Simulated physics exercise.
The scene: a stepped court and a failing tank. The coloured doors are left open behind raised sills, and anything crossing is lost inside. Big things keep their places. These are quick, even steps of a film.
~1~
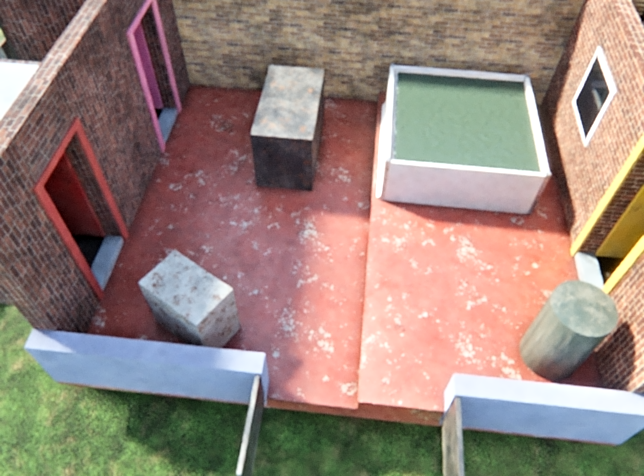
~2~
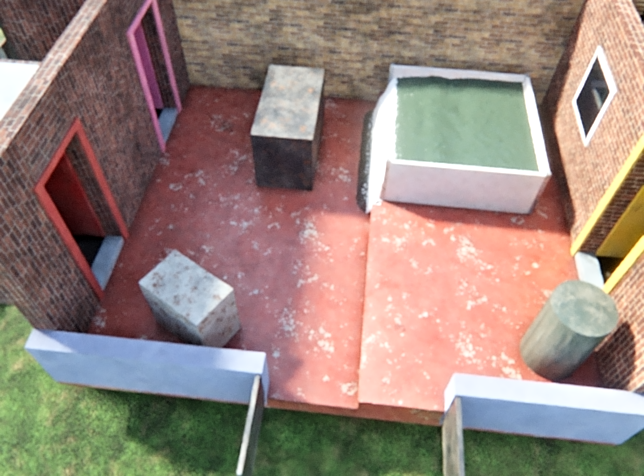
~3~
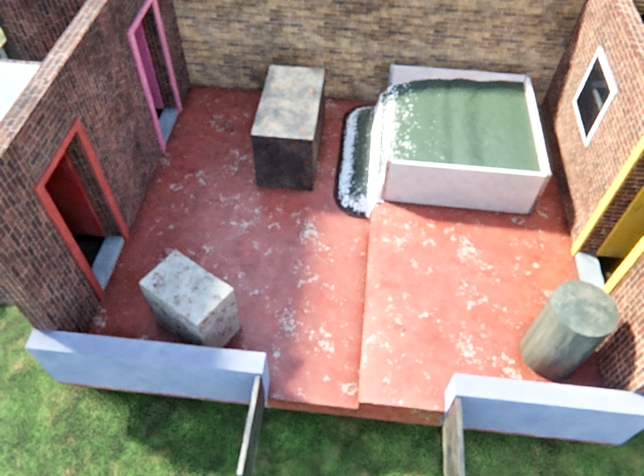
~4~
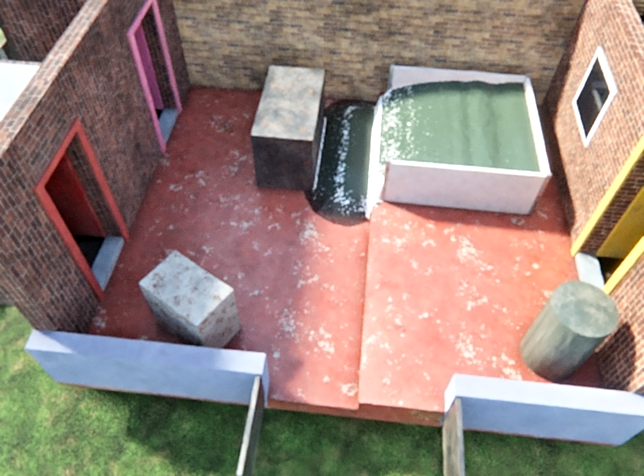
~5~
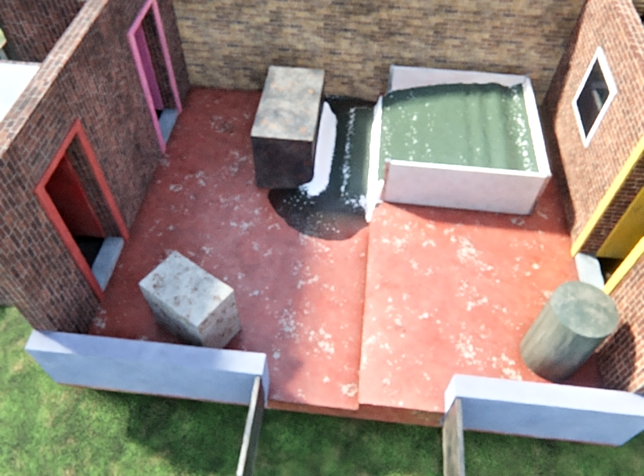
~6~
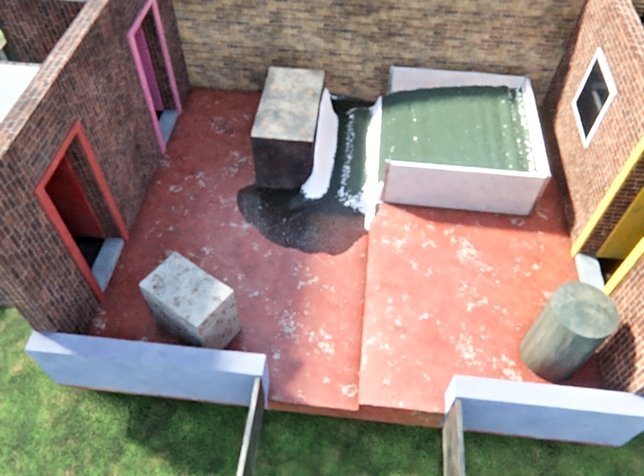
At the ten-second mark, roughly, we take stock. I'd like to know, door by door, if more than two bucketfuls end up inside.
Here it is: The pink door lets in more than two bucketfuls, the red door lets in more than two bucketfuls, the yellow door lets in two bucketfuls or fewer.
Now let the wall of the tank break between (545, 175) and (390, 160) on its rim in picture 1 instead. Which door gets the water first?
First comes the door marked yellow.
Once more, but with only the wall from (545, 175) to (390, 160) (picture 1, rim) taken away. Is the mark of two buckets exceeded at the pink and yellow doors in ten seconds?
I'd expect the pink one to stay beneath the mark and the yellow one to get past the mark.
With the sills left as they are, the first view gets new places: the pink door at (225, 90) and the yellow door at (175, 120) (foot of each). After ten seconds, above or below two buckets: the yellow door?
Lab note: Yellow door exceeds it.
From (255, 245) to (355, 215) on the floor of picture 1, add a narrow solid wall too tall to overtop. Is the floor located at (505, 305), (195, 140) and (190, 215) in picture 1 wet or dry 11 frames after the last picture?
Lab note - point 1: Parched; point 2: Inundated; point 3: Inundated.
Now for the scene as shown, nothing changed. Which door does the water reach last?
The one in yellow.
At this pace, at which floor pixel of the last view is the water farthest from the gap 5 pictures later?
I'd say at around (125, 245).
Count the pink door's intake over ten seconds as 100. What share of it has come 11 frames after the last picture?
My guess is about 5 %.
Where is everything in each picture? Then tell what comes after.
The tank at (462, 120) is whole and still, in the first picture.
The front is at (377, 202), out from the gap at (388, 135), in the second picture.
Water pours out at (388, 139) and has run to (352, 212), in the third picture.
The front is at (335, 220), out from the gap at (388, 140), in the fourth picture.
Water pours out at (388, 141) and has run to a hidden place, in the fifth picture.
Water pours out at (388, 143) and has run to a hidden place, in the sixth picture.
A moment on, water covers 30 % of the floor; the pink door not reached, the red door not reached, the yellow door not reached.
Next, water covers 60 % of the floor; the pink door under two buckets in, the red door wet at the sill, nothing in, the yellow door not reached.
Then, water covers 65 % of the floor; the pink door over two buckets in, the red door over two buckets in, the yellow door not reached.
Later, water covers 70 % of the floor; the pink door far over two buckets in, the red door over two buckets in, the yellow door wet at the sill, nothing in.
In the end, water covers 75 % of the floor; the pink door far over two buckets in, the red door far over two buckets in, the yellow door wet at the sill, nothing in.
